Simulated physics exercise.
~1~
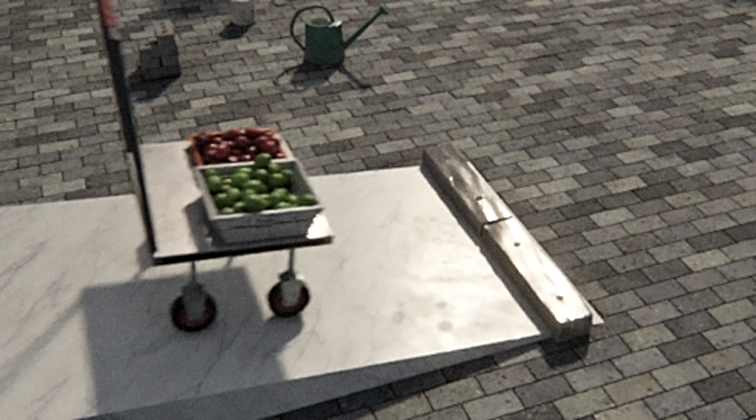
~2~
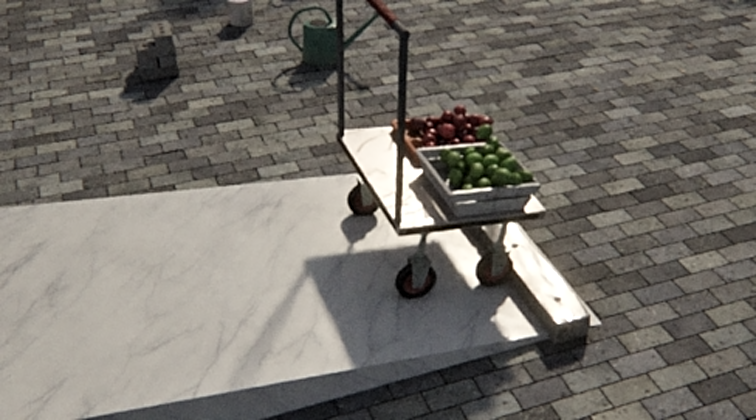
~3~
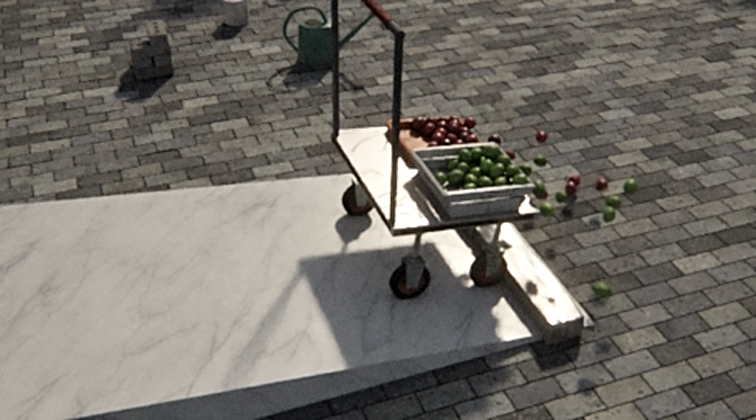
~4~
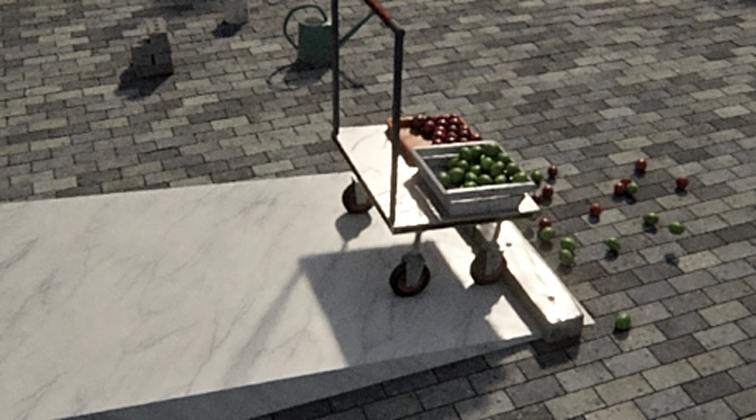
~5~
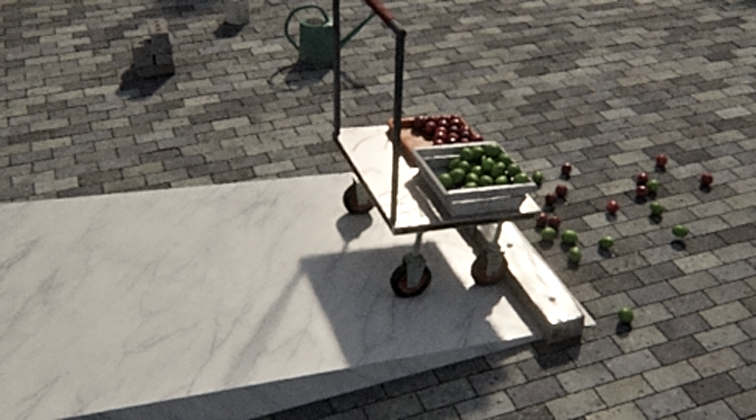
A pale, marble-like ramp slopes down to the right across grey paving, seen from above, with a wooden kerb at its foot and a green watering can behind. A flatbed trolley with an upright handle carries a crate of red apples behind a white crate of green limes. The trolley rolls rightward down the ramp and stops short against the kerb. Apples and limes spill over the front of the crates and drop onto the paving beyond. They scatter and roll a little farther right, then lie spread about, while both crates stay on the deck, still holding much of their fruit.
